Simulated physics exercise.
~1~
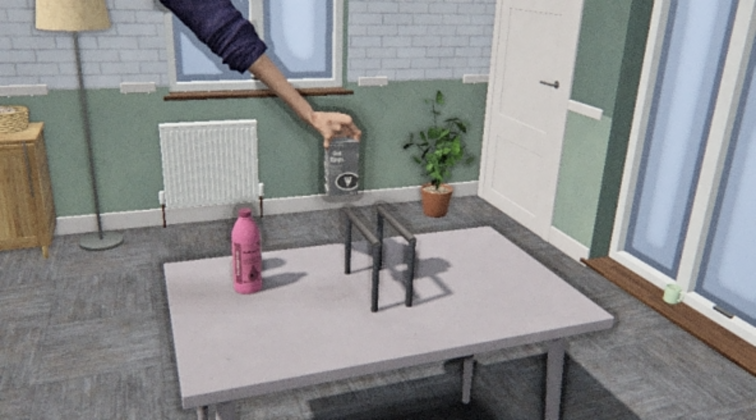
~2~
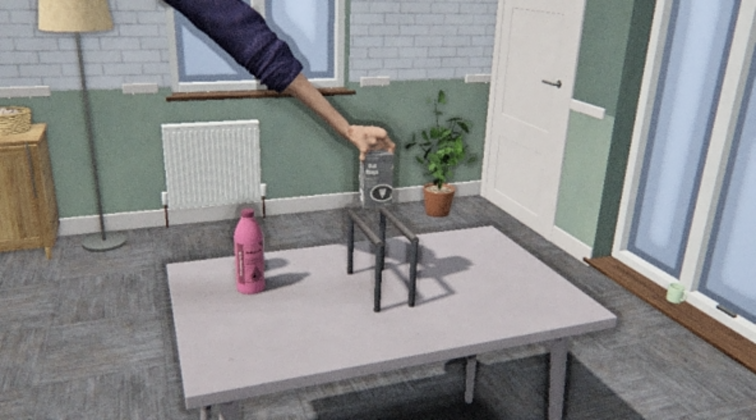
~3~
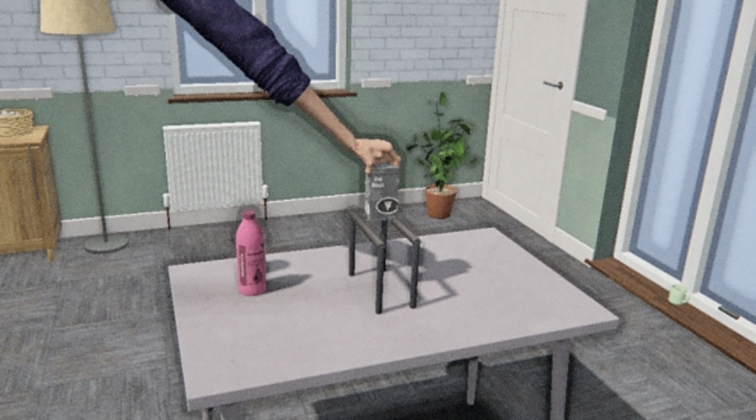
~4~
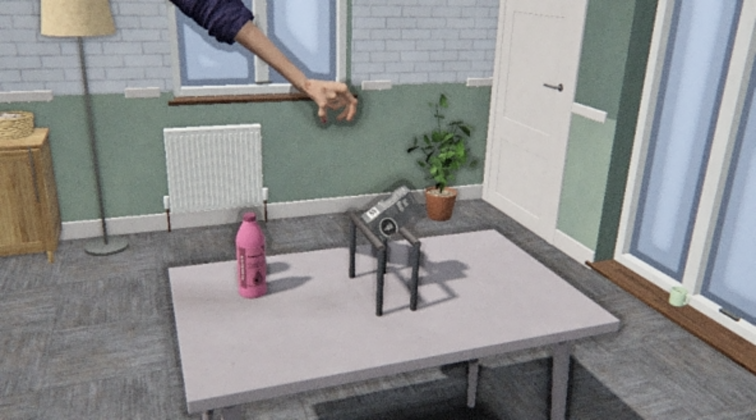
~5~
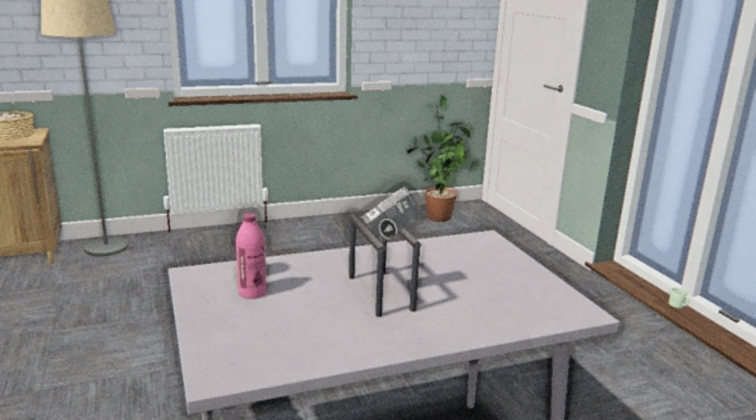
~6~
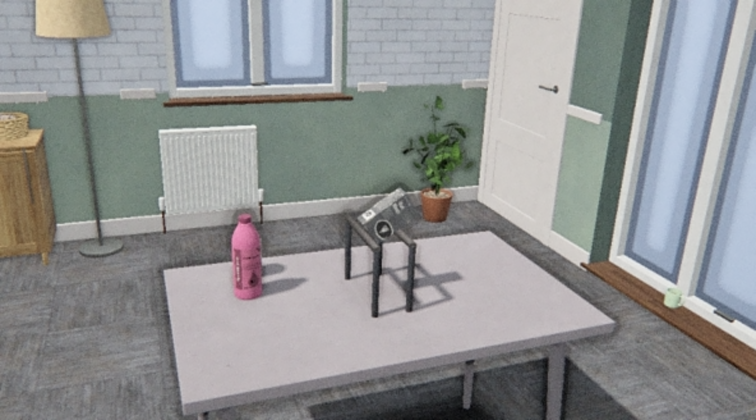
A grey carton hangs upright from a hand reaching in from the upper left, above a small black stand with a slot between its two ledges. The stand is on a pale table in a green and white brick room, seen from slightly above by a gently swaying camera, with a pink bottle to its left and a radiator, lamp and potted plant behind. The hand carries the carton right, then lowers it onto the stand. It lets go and withdraws as the carton tips over. The carton stays lodged on top, lying aslant, while the bottle remains standing.
